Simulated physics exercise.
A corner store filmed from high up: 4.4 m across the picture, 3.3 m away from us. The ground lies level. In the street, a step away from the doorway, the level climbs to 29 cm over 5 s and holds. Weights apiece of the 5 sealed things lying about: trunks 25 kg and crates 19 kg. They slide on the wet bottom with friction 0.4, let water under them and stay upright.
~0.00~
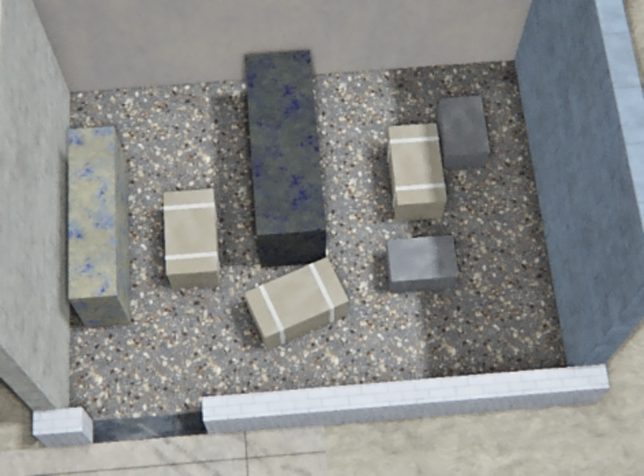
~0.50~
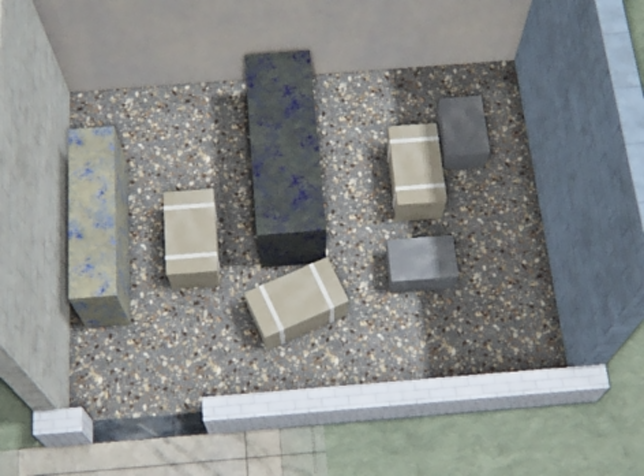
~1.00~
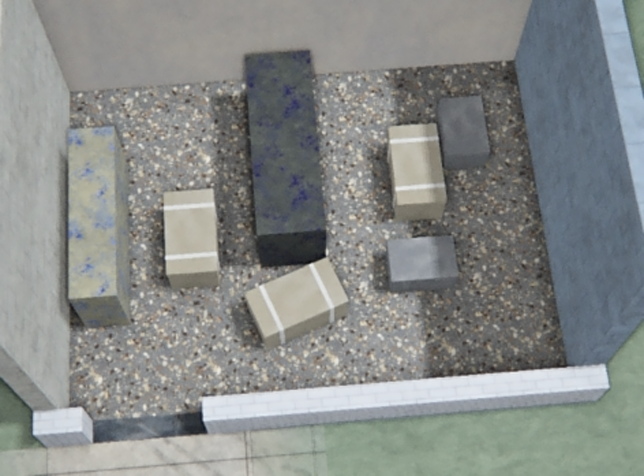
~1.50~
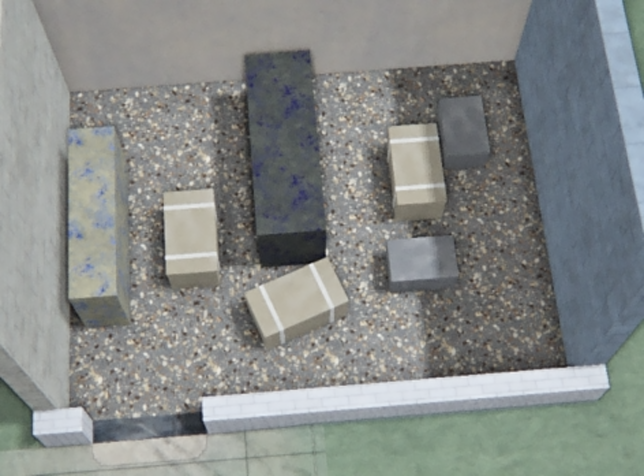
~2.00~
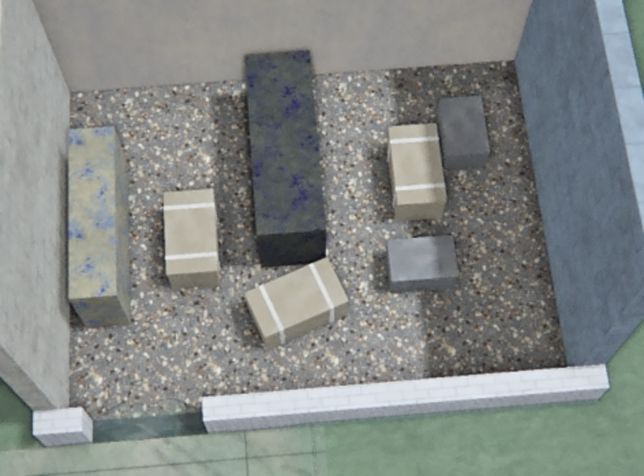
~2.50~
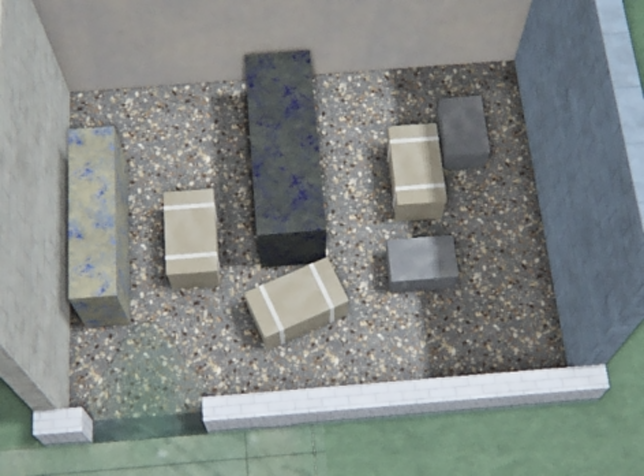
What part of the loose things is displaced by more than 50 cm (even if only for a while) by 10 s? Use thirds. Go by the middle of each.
That comes to not even a third.
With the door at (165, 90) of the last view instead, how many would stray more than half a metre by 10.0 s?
Then 3.
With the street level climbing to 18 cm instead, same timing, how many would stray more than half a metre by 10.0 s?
Then 1.
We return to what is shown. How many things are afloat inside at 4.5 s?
I count 0.
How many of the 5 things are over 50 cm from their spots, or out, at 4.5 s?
0 of them.
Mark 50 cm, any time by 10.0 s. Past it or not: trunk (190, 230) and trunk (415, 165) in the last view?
In turn: Past it, less.
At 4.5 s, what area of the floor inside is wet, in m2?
About 4.0 m2.
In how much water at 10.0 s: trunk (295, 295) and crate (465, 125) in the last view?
Roughly 6 and 4 cm.
After 3.5 s 0 of 5 are over 50 cm from their spots; 0 afloat.
After 4.5 s 0 of 5 are over 50 cm from their spots; 0 afloat.
After 7.0 s 1 of 5 are over 50 cm from their spots; 1 afloat.
After 10.0 s 1 of 5 are over 50 cm from their spots, and 1 have been at some point; 1 afloat.
